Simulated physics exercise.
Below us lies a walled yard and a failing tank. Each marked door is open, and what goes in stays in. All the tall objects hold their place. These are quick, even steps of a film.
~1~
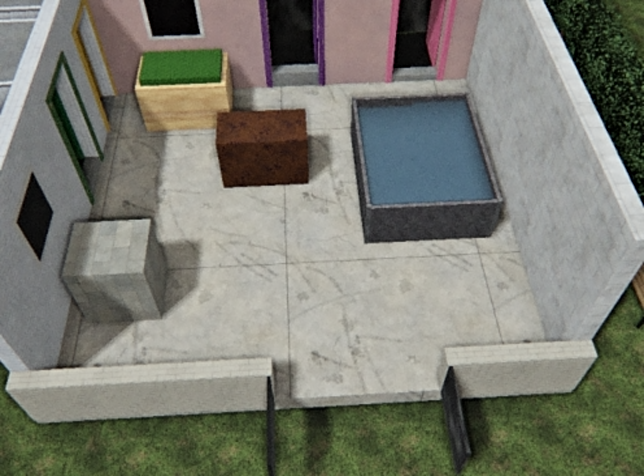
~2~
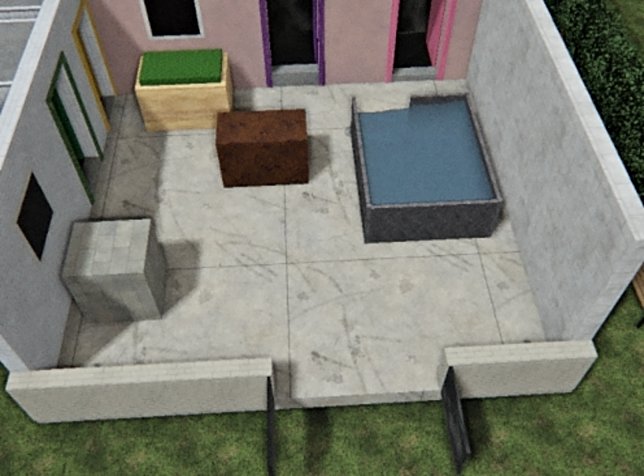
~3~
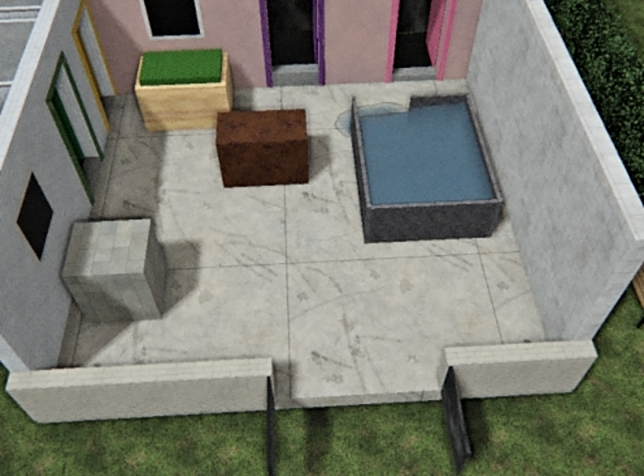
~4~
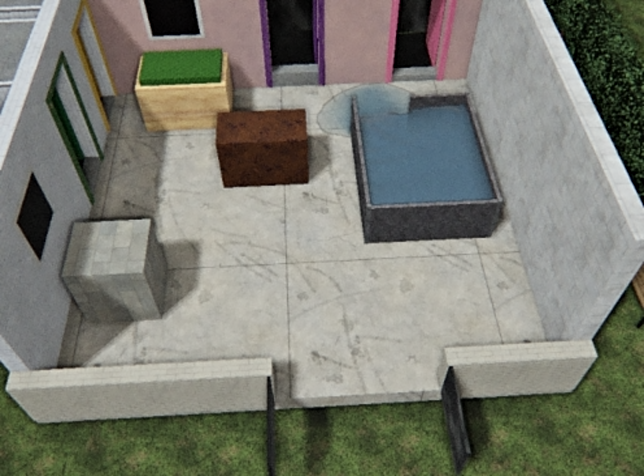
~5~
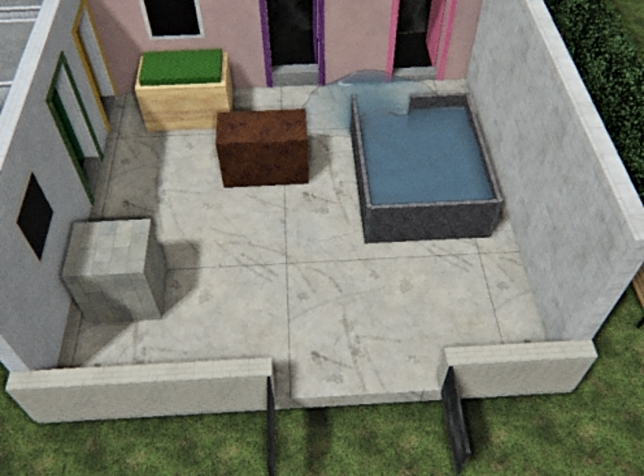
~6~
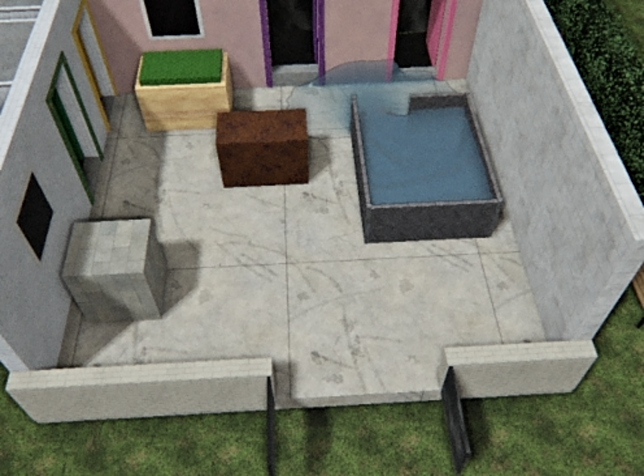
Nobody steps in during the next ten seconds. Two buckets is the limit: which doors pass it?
One by one: The pink door floods; the purple door holds within the limit; the yellow door floods; the green door holds within the limit.
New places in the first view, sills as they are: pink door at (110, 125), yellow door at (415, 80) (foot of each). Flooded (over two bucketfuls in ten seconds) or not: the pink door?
One by one: The pink one stays under.
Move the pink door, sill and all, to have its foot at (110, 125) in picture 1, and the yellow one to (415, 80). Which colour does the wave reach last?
I say the green one.
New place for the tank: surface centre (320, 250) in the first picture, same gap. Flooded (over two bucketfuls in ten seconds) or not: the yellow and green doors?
In short: The yellow door passes that mark, the green door floods.
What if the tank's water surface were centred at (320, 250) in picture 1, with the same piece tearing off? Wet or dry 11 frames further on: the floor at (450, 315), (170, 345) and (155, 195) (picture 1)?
One after the other: Not flooded, no water, wet.
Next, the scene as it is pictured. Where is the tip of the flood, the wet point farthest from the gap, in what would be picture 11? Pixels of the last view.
Near (200, 94).
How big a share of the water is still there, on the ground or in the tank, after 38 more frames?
Near 90 in a hundred.
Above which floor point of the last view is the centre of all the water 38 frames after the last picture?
Close to (351, 165).
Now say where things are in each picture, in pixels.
In the first picture, still water in the tank at (421, 150).
In the second picture, water pours out on the tank's far side and has run to (348, 134).
In the third picture, the front is at a hidden place, out from the gap on the tank's far side.
In the fourth picture, the front is at (385, 86), out from the gap on the tank's far side.
In the fifth picture, the front is at (324, 86), out from the gap on the tank's far side.
In the sixth picture, water pours out on the tank's far side and has run to (299, 87).
A moment on, water covers 15 % of the floor; the pink door over two buckets in, the purple door wet at the sill, nothing in, the yellow door not reached, the green door not reached.
Next, water covers 20 % of the floor; the pink door far over two buckets in, the purple door wet at the sill, nothing in, the yellow door under two buckets in, the green door not reached.
Then, water covers 40 % of the floor; the pink door far over two buckets in, the purple door wet at the sill, nothing in, the yellow door over two buckets in, the green door wet at the sill, nothing in.
Later, water covers 70 % of the floor; the pink door far over two buckets in, the purple door wet at the sill, nothing in, the yellow door far over two buckets in, the green door wet at the sill, nothing in.
In the end, water covers 100 % of the floor; the pink door far over two buckets in, the purple door wet at the sill, nothing in, the yellow door far over two buckets in, the green door wet at the sill, nothing in.
